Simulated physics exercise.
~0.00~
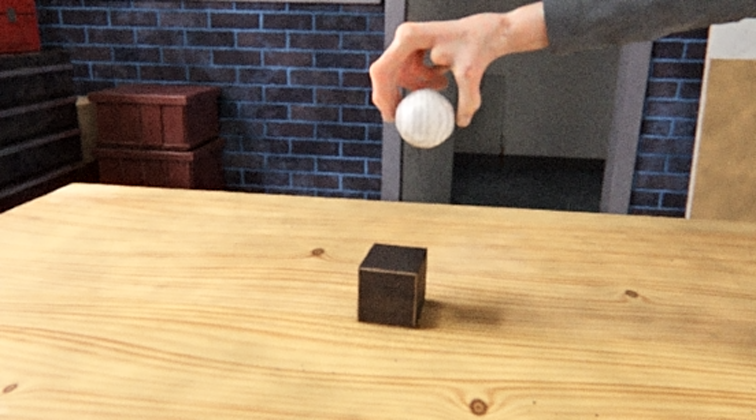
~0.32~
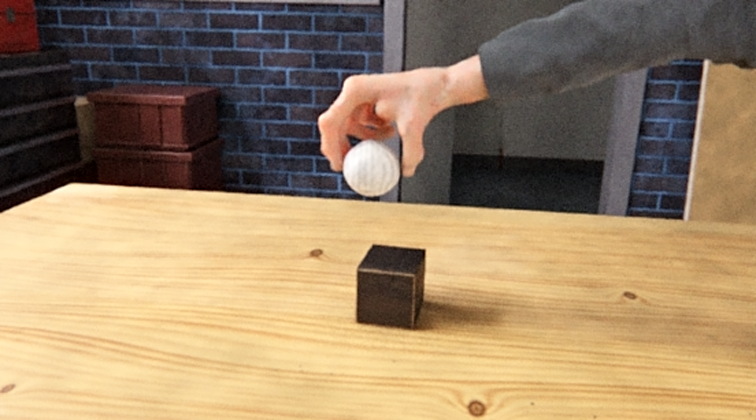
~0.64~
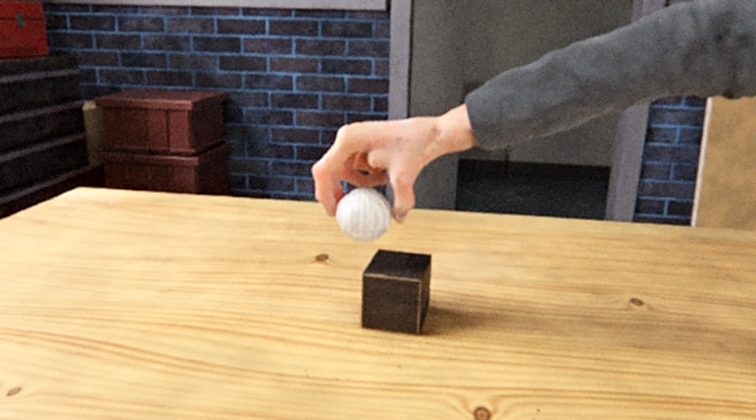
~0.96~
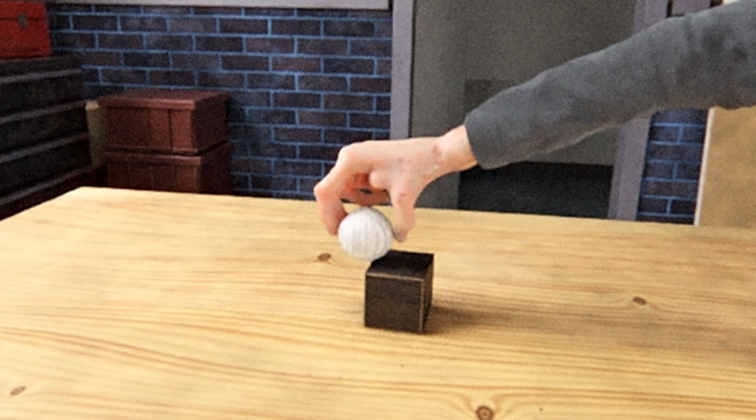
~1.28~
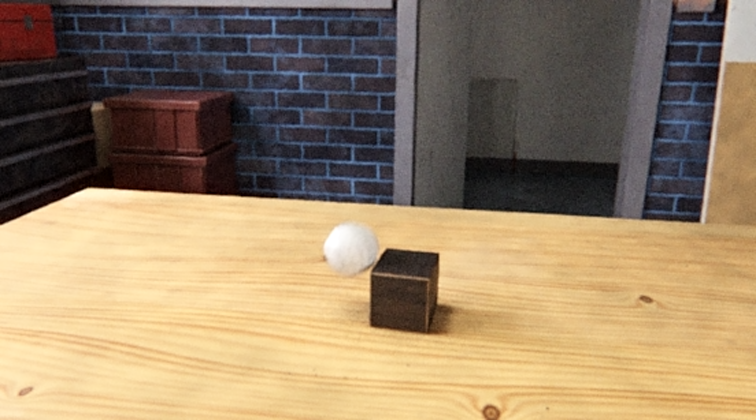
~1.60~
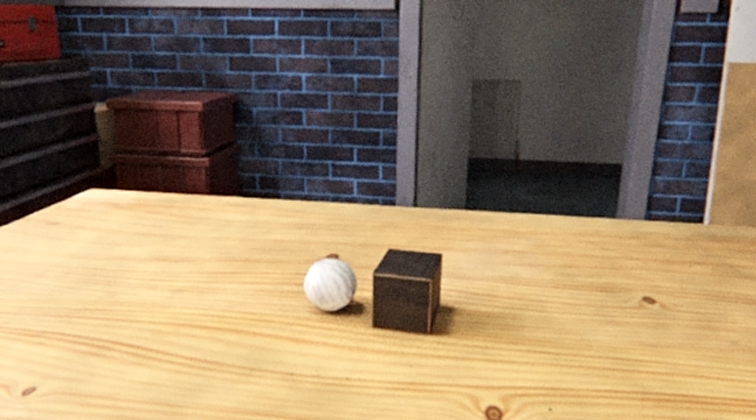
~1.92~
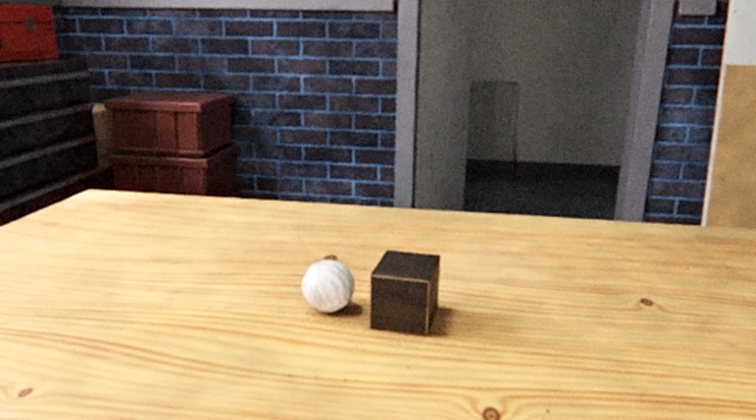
At the start, a hand reaching in from the right holds a round white onion above a small black block on a wooden table, with a blue brick wall and a doorway behind. The hand carries the onion left and then lowers it toward the block. It brings the onion against the block's upper left edge, more beside the top than on it. The hand lets go and withdraws, and the onion slips down to the left. It ends up resting on the tabletop just left of the block, which stays in its place.
